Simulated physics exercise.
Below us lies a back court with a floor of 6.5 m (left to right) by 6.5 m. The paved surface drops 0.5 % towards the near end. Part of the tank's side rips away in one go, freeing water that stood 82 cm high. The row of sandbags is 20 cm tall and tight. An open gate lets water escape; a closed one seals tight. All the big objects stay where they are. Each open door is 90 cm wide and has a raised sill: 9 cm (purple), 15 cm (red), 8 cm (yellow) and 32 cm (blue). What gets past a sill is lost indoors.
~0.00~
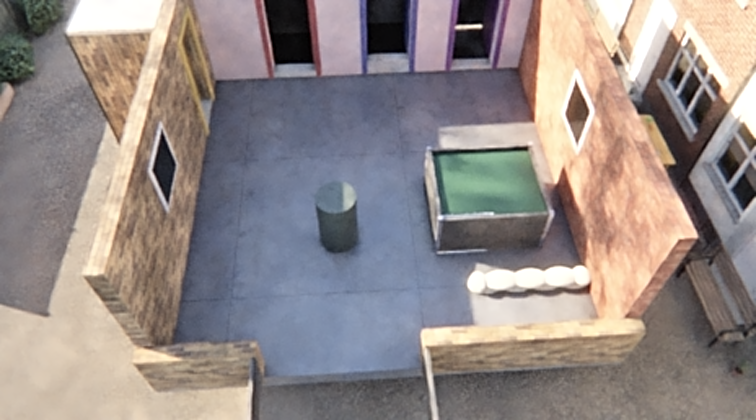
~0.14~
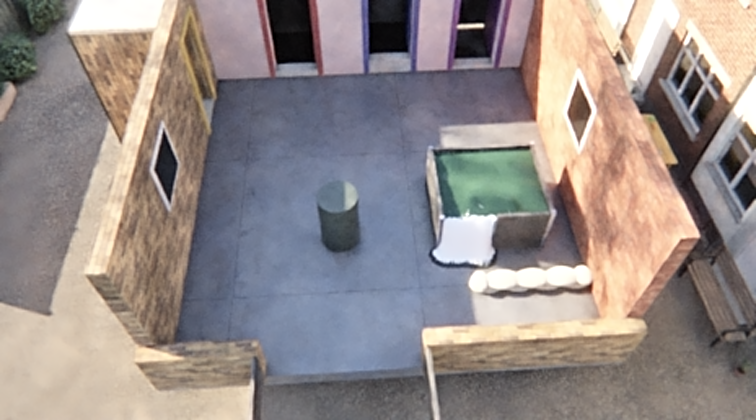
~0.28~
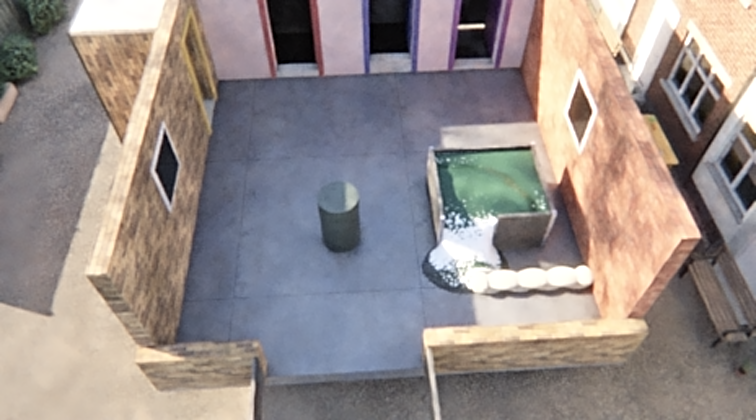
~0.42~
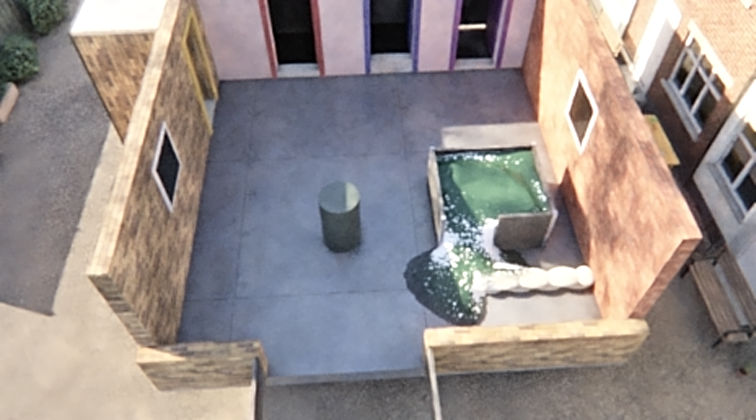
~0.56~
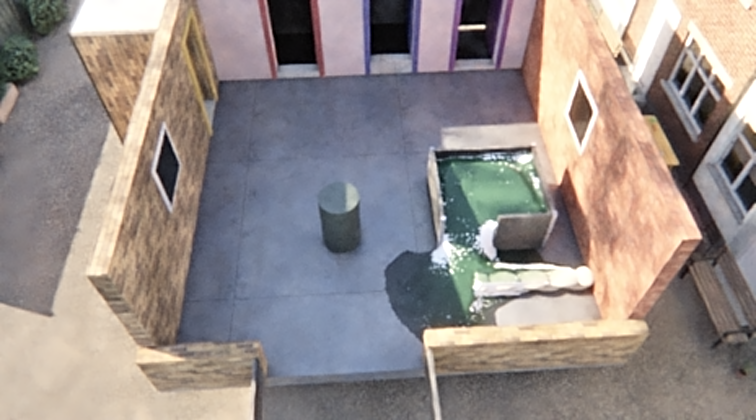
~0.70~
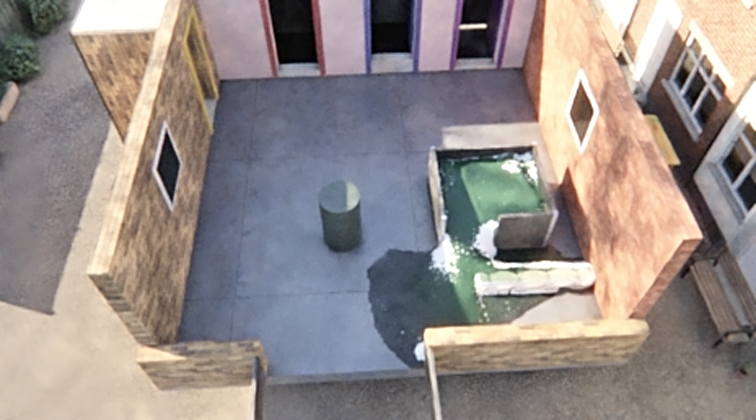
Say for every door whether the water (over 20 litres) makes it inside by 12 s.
Within that time: At the purple door it does not reach the limit; at the red door it keeps below the limit; at the yellow door it stays under the limit; at the blue door it stays under the limit.
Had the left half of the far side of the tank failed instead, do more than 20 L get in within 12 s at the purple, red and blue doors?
Against that limit: Purple over, red not over, blue not over.
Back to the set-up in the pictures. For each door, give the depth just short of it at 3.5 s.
In cm: Purple 0, red 0, yellow 0, blue 0.
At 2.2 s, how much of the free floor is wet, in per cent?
Some 25 per cent of it.
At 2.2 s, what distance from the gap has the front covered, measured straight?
Some 4.4 m out.
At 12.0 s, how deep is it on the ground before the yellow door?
About 3.0 cm.
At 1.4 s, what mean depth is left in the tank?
Some 48 cm.
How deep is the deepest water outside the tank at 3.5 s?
About 26 cm.
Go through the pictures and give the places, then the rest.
Still water, 82 cm deep, in the tank at (487, 183), in the first picture.
The front is at (434, 253), 0.5 m from the gap at (466, 238); 0.2 m2 of floor is under water; 82 cm left at the back of the tank, in the second picture.
Water pours out at (467, 239) and has run 0.8 m, to (442, 284); typically 14 cm deep outside, 80 cm at the tank's back, in the third picture.
Water pours out at (467, 240) and has run 1.4 m, to (460, 321); typically 9 cm deep outside, 71 cm at the tank's back, in the fourth picture.
Water pours out at (467, 241) and has run 1.9 m, to a hidden place; typically 6 cm deep outside, 70 cm at the tank's back, in the fifth picture.
Water pours out at (468, 240) and has run 2.2 m, to a hidden place; typically 5 cm deep outside, 68 cm at the tank's back, in the sixth picture.
After 1.4 s water covers 20 % of the floor and is deepest (44 cm) near (476, 276); purple door not reached, red door not reached, yellow door not reached, blue door not reached.
After 2.2 s water covers 25 % of the floor and is deepest (36 cm) near (591, 289); purple door not reached, red door not reached, yellow door not reached, blue door not reached.
After 3.5 s water covers 35 % of the floor and is deepest (26 cm) near (476, 276); purple door not reached, red door not reached, yellow door not reached, blue door not reached.
After 7.0 s water covers 60 % of the floor and is deepest (12 cm) near (476, 276); purple door 5 cm at the sill, 0 L in, red door not reached, yellow door 1 cm at the sill, 0 L in, blue door 2 cm at the sill, 0 L in.
After 12.0 s water covers 90 % of the floor and is deepest (6 cm) near (525, 346); purple door 2 cm at the sill, 0 L in, red door 4 cm at the sill, 0 L in, yellow door 3 cm at the sill, 0 L in, blue door 1 cm at the sill, 0 L in.
